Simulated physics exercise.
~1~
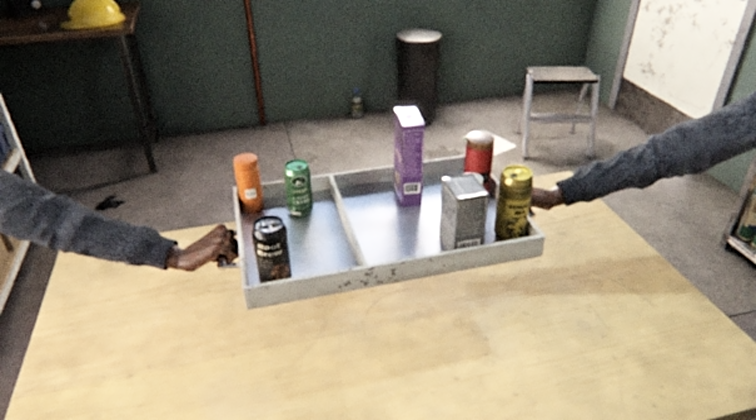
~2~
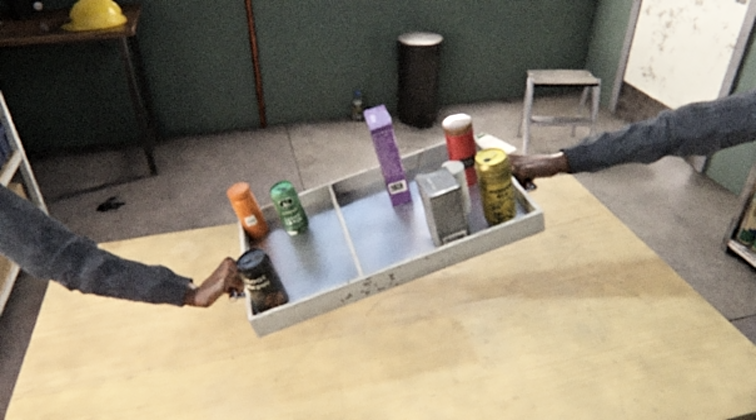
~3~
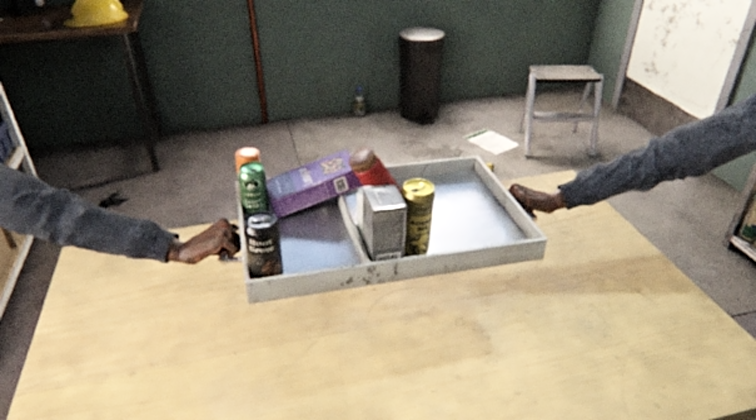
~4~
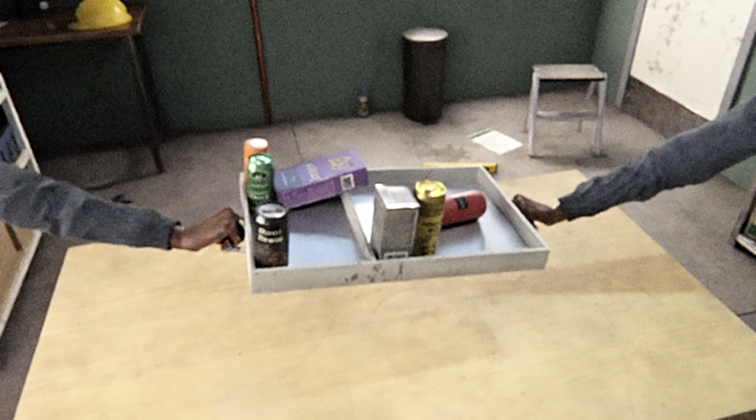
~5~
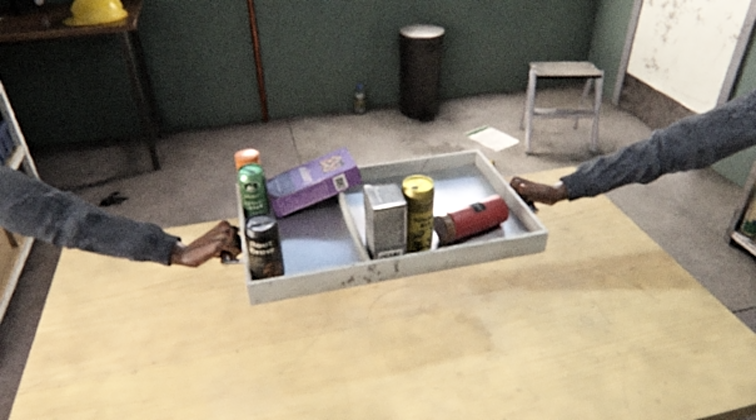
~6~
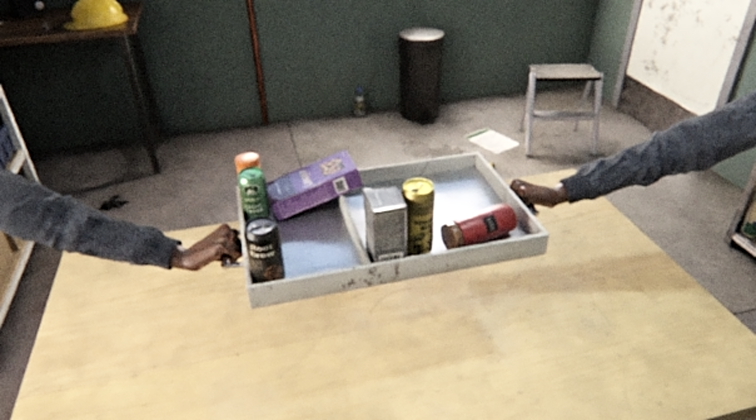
In a workshop with dark green walls, two hands hold a divided grey tray of cans, boxes and shakers above a pale wooden table. The tray tips down to the left, and the tall purple packet, the red jar and their neighbours lean and begin to shift that way. The yellow can and grey carton slide to the divider, while the packet topples towards the green can. As the tray tips back to the right, the red jar lies on its side and then rolls towards the right. It ends level, with jar and packet down and the yellow can standing beside the carton.
